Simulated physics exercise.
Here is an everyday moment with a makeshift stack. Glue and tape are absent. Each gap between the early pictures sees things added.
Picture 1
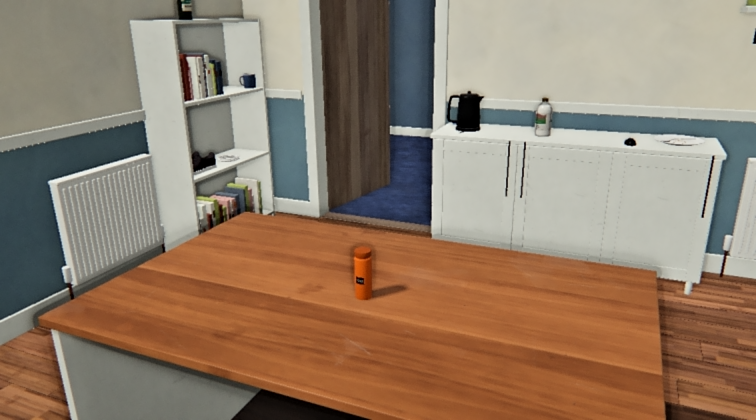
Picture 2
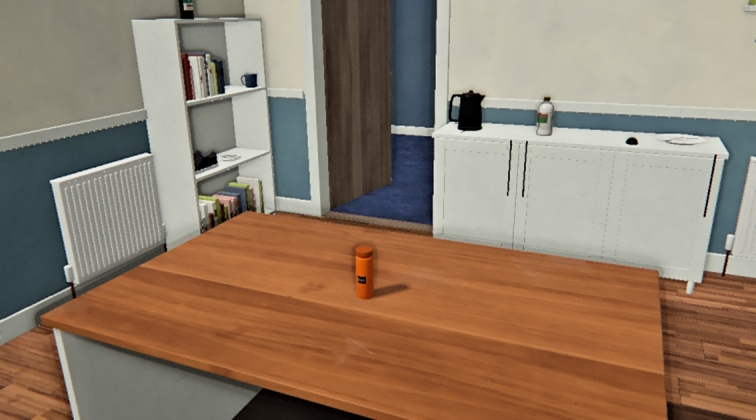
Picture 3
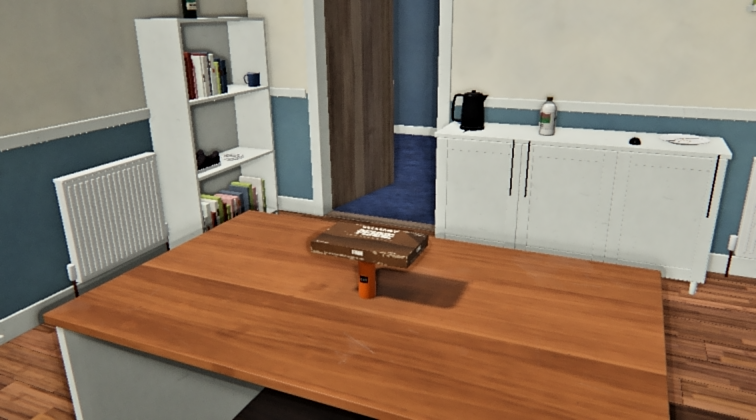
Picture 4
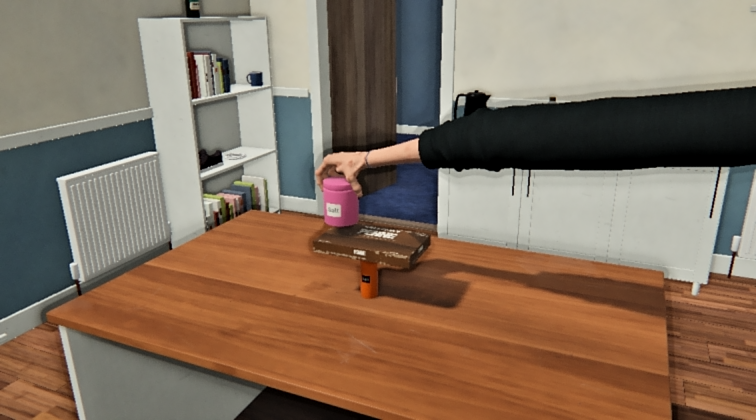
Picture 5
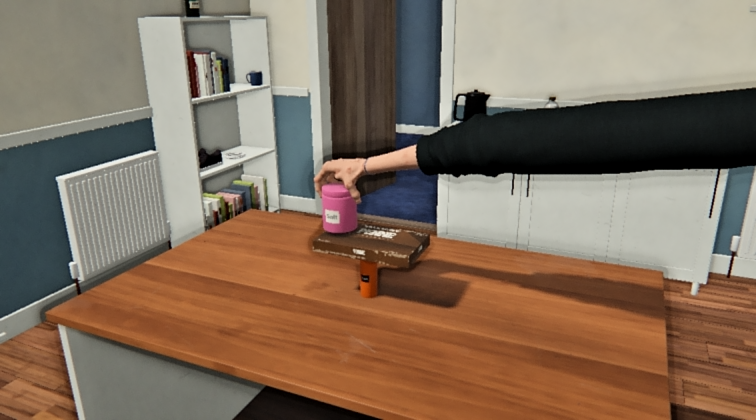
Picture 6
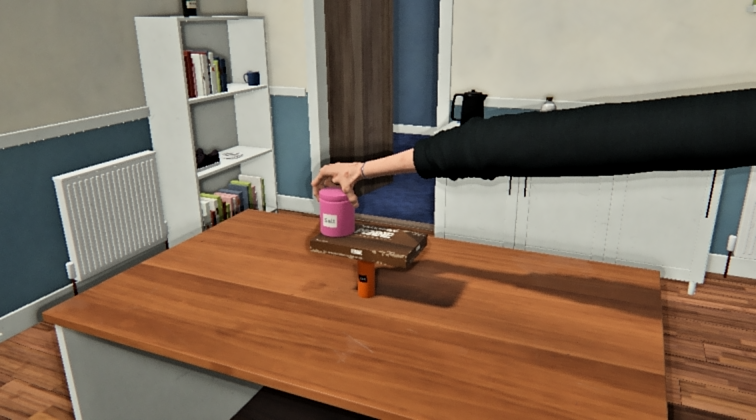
A black-sleeved arm reaches in from the right over a wooden table, seen from slightly above in a room with blue-and-cream walls, a white bookshelf at left and a white cabinet at right. An orange container stands alone mid-table, then a flat brown packet appears on top of it. The hand lowers a pink jar onto the packet's left side and keeps hold, while the view barely shifts.
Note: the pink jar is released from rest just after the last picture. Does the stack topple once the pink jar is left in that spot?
In the end it goes wrong, really.
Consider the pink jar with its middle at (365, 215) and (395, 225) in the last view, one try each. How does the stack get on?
It stays steady first and tips over second.
Then, 0.60 s later than the last frame, pink jar and brown packet now fallen; orange shaker tilted by 11°.
Then, 0.80 s later than the last frame, orange shaker now fallen.
When it is over, fallen, pink jar, brown packet and orange shaker. The stack gives way.
